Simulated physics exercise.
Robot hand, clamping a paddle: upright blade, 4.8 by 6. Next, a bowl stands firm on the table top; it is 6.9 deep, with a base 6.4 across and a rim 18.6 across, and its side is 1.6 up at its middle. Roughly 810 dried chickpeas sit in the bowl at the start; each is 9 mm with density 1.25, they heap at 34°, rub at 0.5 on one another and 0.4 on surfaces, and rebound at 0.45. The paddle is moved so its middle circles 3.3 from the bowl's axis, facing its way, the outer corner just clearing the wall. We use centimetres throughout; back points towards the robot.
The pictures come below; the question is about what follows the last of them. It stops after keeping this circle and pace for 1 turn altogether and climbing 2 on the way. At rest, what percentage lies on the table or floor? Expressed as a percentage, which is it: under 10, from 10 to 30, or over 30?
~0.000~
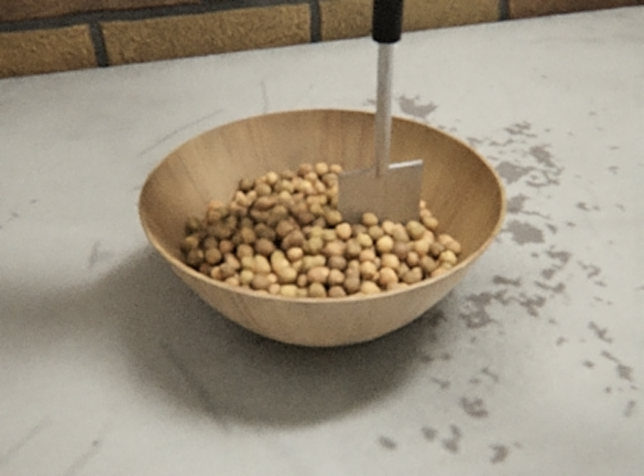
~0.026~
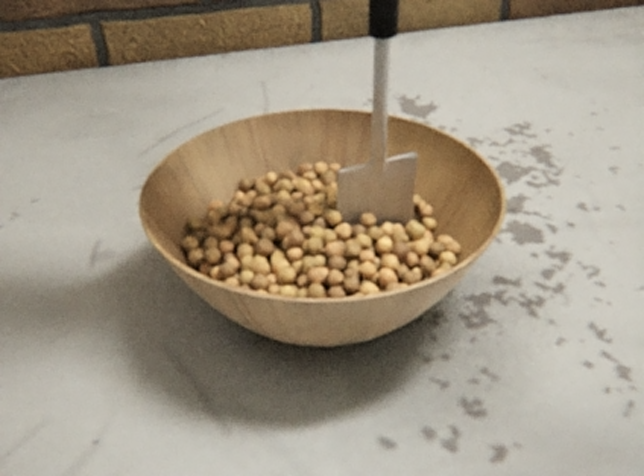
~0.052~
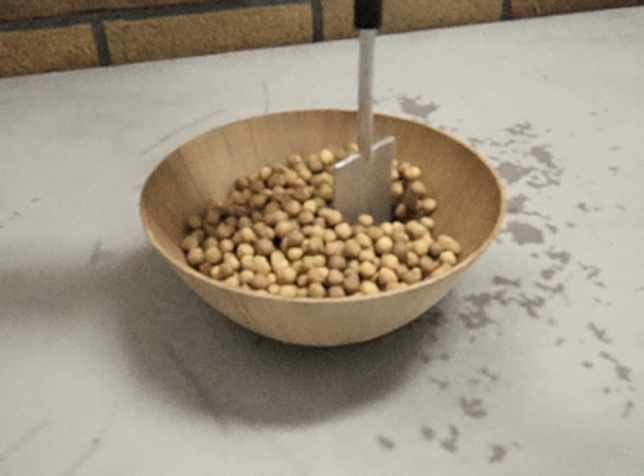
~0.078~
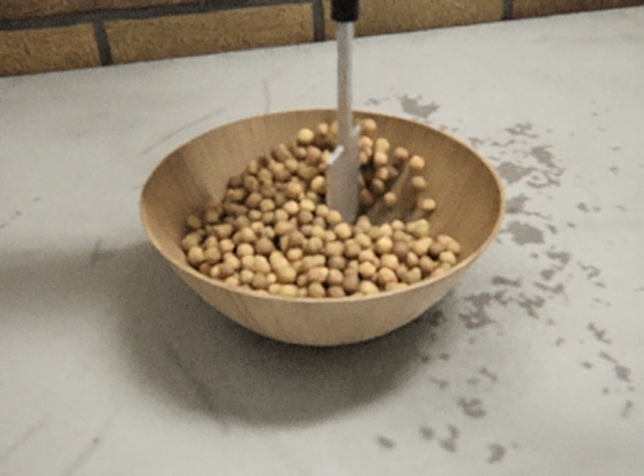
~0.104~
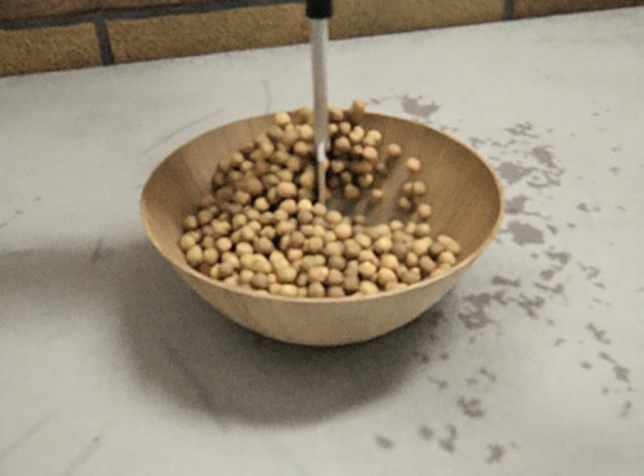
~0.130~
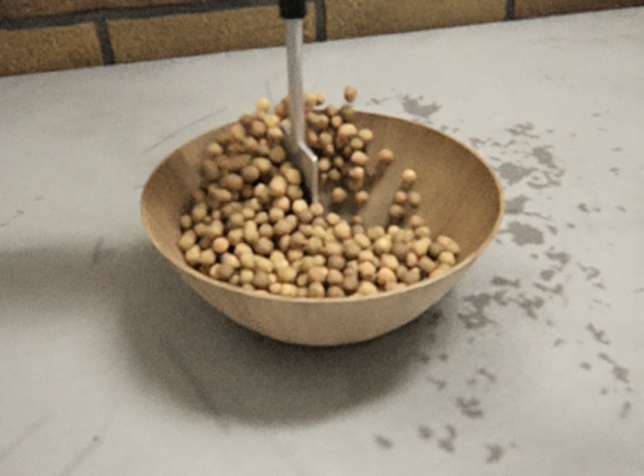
The percentage is from 10 to 30.
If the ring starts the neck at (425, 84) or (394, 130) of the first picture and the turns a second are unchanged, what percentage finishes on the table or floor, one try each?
I'd guess some 0 and 20 percent.
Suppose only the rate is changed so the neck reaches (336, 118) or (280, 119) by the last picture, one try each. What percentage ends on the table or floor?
Near 0 in a hundred for the first and near 25 in a hundred for the second.
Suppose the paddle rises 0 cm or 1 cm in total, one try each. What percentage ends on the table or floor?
Near 20 in a hundred, then 20 in a hundred.
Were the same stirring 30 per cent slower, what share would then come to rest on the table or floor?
Then roughly 5 per cent.
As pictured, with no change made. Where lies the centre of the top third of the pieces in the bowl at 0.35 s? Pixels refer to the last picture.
Somewhere around (390, 256), I think.
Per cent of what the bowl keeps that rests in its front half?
I'd put it near 50 per cent.
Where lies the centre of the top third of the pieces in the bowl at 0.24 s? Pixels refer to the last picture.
The top third is centred near (235, 245) in the last picture.
After 0.24 s, 196° round, highest piece 11 above the table; 770 in the bowl, 4 on the table or floor, 36 in flight or on the tool.
After 0.35 s, 293° round, highest piece 10 above the table; 709 in the bowl, 44 on the table or floor, 57 in flight or on the tool.
After 0.60 s, 0° round, highest piece 6 above the table; 684 in the bowl, 125 on the table or floor, 1 in flight or on the tool.
After 1.30 s, 0° round, highest piece 6 above the table; 684 in the bowl, 126 on the table or floor.
At rest, 684 in the bowl, 126 on the table or floor. That is 16 % on the table or floor.
